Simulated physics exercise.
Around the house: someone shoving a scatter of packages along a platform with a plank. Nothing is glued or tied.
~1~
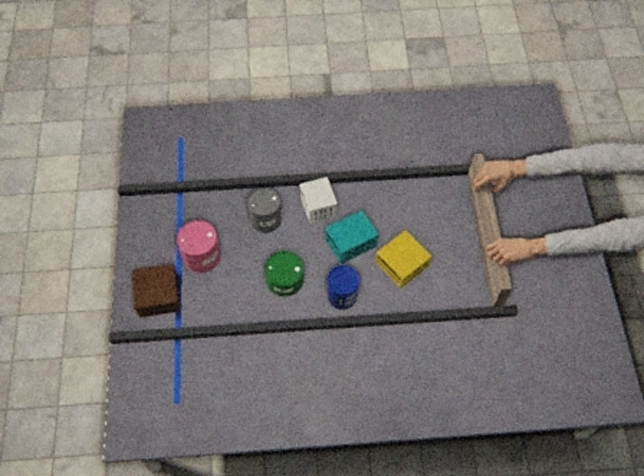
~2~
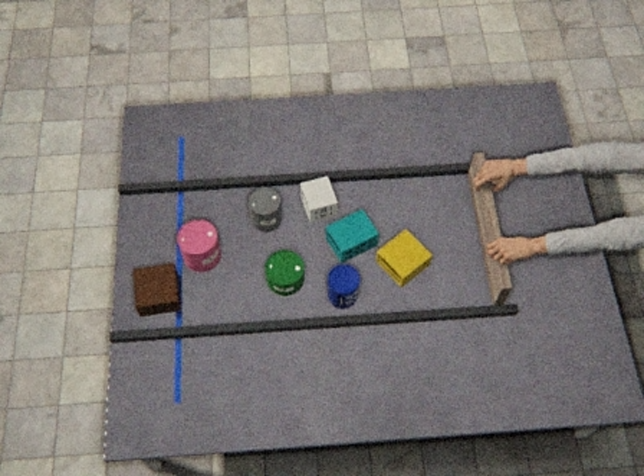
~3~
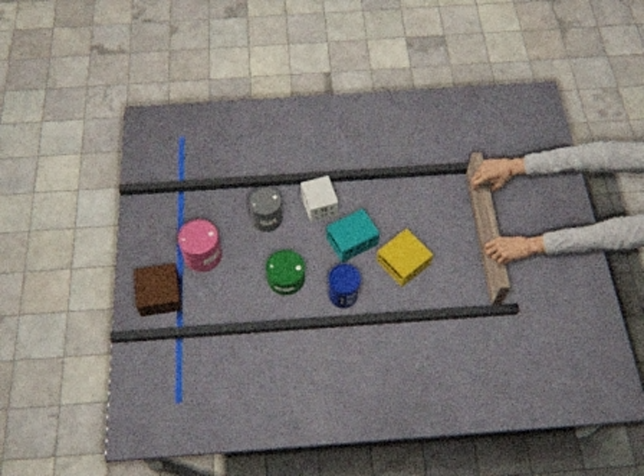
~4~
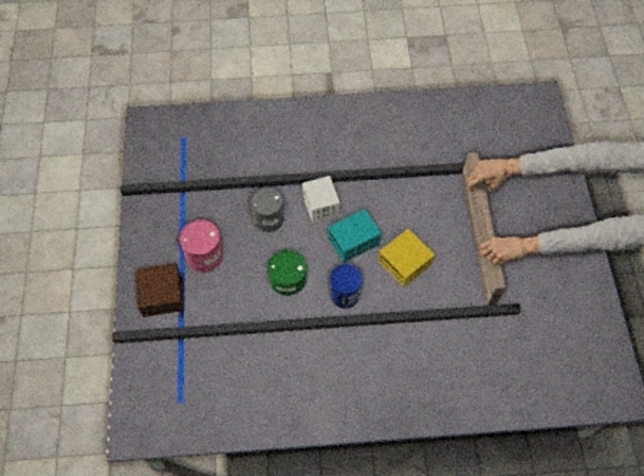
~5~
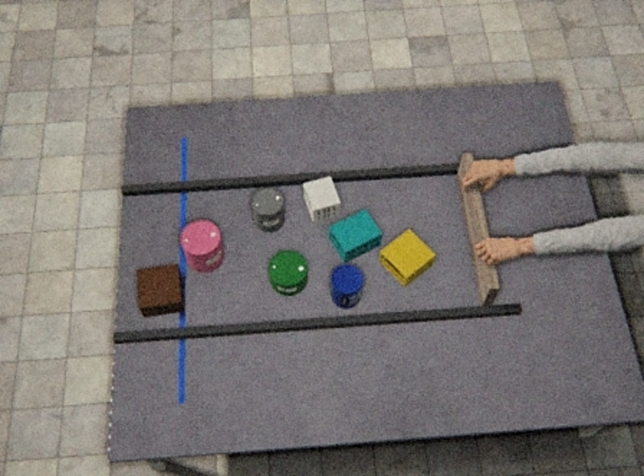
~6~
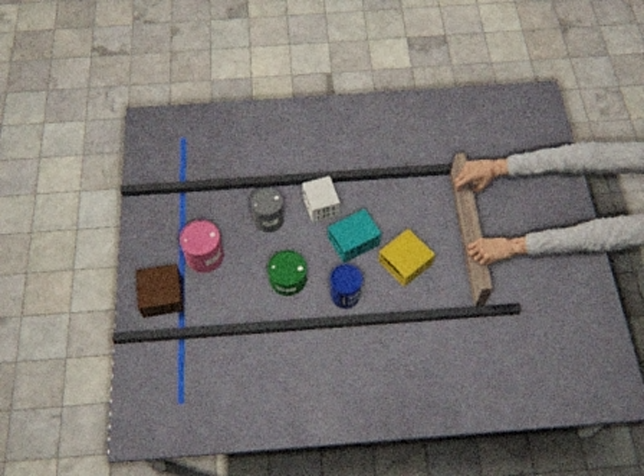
A wooden plank, gripped by two hands at the right end of a grey table, slides slightly left between two dark rails. It closes some of the gap to the yellow block but does not touch it, while the scattered colourful blocks and canisters, including a brown one by the blue line, stay essentially still.
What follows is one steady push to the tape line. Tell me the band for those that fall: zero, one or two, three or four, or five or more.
As it turns out, the number that fall off is one or two.
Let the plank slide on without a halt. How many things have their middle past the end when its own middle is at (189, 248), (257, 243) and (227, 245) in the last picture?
In that order 1, 0 and 0.
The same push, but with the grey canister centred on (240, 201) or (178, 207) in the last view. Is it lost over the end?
The grey canister is kept; is kept.
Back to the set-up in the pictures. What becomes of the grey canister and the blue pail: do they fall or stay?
The grey canister remains up; the blue pail survives.
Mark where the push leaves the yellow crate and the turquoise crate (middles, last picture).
The yellow crate stops around (161, 270); the turquoise crate around (160, 237).
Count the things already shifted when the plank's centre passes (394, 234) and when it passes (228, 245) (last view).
At the one place 2, at the other 8.
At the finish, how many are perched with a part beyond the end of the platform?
It comes to 2.
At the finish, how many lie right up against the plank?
It touches 4.
Soon after, none off yet; brown crate at rest near (160, 291); pink canister at rest near (202, 247); grey canister at rest near (268, 210).
After that, none off yet; brown crate at rest near (160, 291); pink canister at rest near (202, 247); grey canister displaced about its own width near (247, 211).
And then, none off yet; brown crate displaced a little near (138, 294); pink canister displaced about its own width near (173, 249); grey canister displaced well along near (181, 209).
In the end, the number that fall off is one or two; gone, brown crate.
